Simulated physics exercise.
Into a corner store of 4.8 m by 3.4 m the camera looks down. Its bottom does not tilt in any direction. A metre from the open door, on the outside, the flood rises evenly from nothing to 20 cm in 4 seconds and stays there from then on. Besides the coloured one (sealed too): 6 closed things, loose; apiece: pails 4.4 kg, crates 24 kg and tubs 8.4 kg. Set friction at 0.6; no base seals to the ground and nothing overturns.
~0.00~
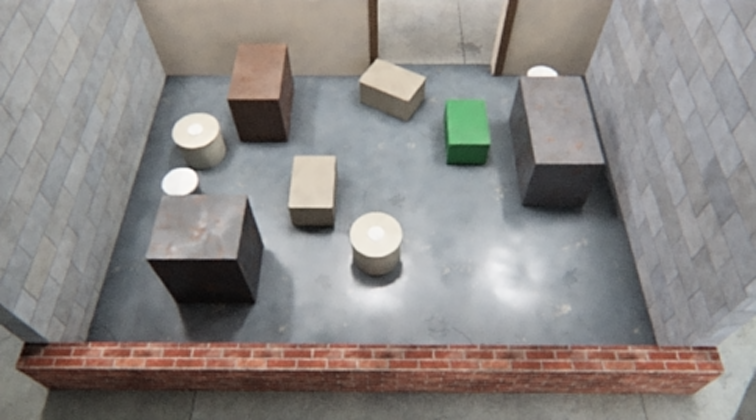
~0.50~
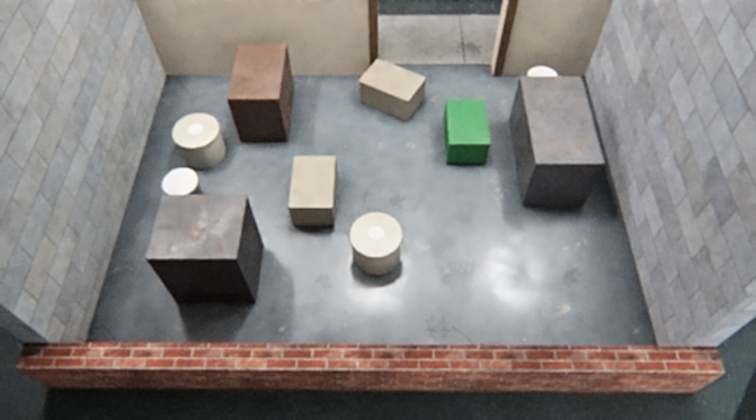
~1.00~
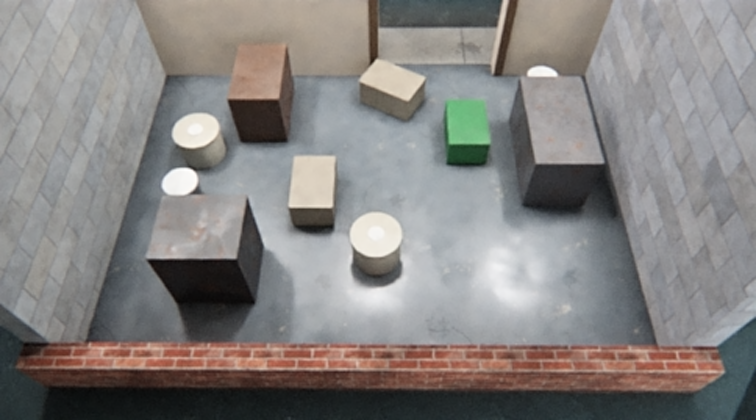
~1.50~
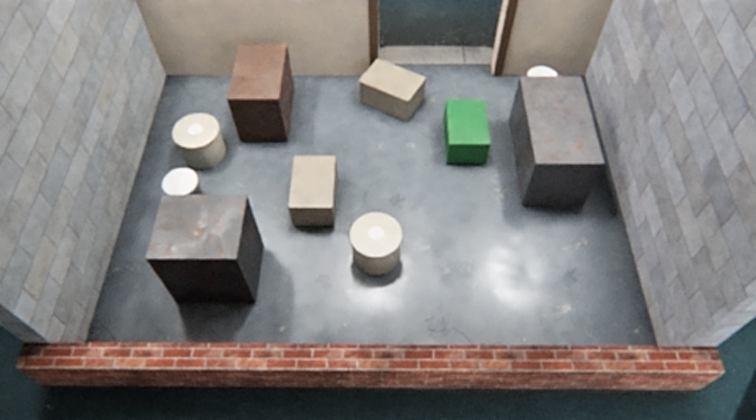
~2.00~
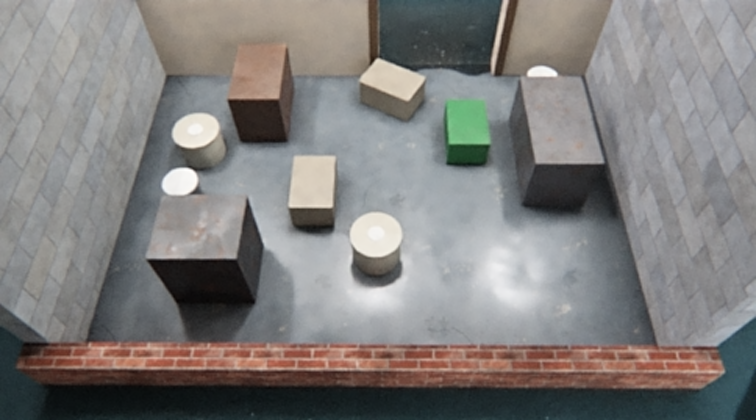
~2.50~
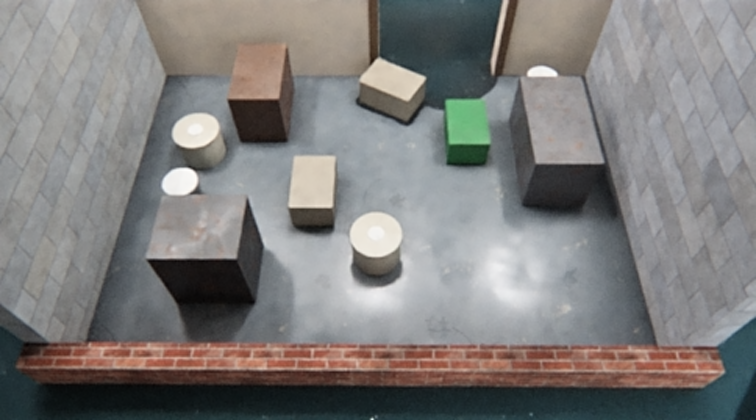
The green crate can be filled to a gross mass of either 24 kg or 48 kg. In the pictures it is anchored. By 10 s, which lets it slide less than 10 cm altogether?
Winning option: Only the heavier.
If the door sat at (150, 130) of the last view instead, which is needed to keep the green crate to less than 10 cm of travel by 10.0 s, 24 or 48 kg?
Result: Lighter option suffices.
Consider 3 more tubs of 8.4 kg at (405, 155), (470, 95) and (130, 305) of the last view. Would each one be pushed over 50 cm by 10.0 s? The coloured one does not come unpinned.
Result, in turn - exceeds it; exceeds it; falls shy.
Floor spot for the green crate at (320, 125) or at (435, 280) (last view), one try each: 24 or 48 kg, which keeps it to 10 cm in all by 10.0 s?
In order: Even the lighter mass works; only the heavier one succeeds.
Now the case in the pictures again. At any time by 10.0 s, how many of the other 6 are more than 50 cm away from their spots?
That makes 2.
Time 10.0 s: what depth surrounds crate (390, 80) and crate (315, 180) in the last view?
Depth approx. 8 cm / 7 cm.
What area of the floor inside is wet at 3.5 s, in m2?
Somewhere about 1.5 m2, give or take.
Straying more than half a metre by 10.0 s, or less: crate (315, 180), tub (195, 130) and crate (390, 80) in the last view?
In order: Within the mark, within the mark, above the mark.
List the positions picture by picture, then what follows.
The first picture shows the green crate at (468, 121) rests on the ground; water covers 0.0 m2; 0 of 7 have shifted.
The second picture shows the green crate at (468, 121) rests on the ground; water covers 0.0 m2; 0 of 7 have shifted.
The third picture shows the green crate at (468, 121) rests on the ground; water covers 0.0 m2; 0 of 7 have shifted.
The fourth picture shows the green crate at (468, 121) rests on the ground; water covers 0.0 m2; 0 of 7 have shifted.
The fifth picture shows the green crate at (468, 121) rests on the ground; 0.0 m2 under water; 0 of 7 have shifted.
The sixth picture shows the green crate at (468, 121), on the bottom; water covers 0.5 m2; 0 of 7 have shifted.
After 3.5 s the green crate would be 0 cm from its start with 24 kg and 0 cm from its start with 48 kg; 4 cm of water round it then.
After 4.5 s the green crate would be 6 cm from its start with 24 kg and 0 cm from its start with 48 kg; 6 cm of water round it then.
After 7.0 s the green crate would be 104 cm from its start with 24 kg and 0 cm from its start with 48 kg; 7 cm of water round it then.
After 10.0 s the green crate would be 174 cm from its start with 24 kg and 0 cm from its start with 48 kg; 8 cm of water round it then.
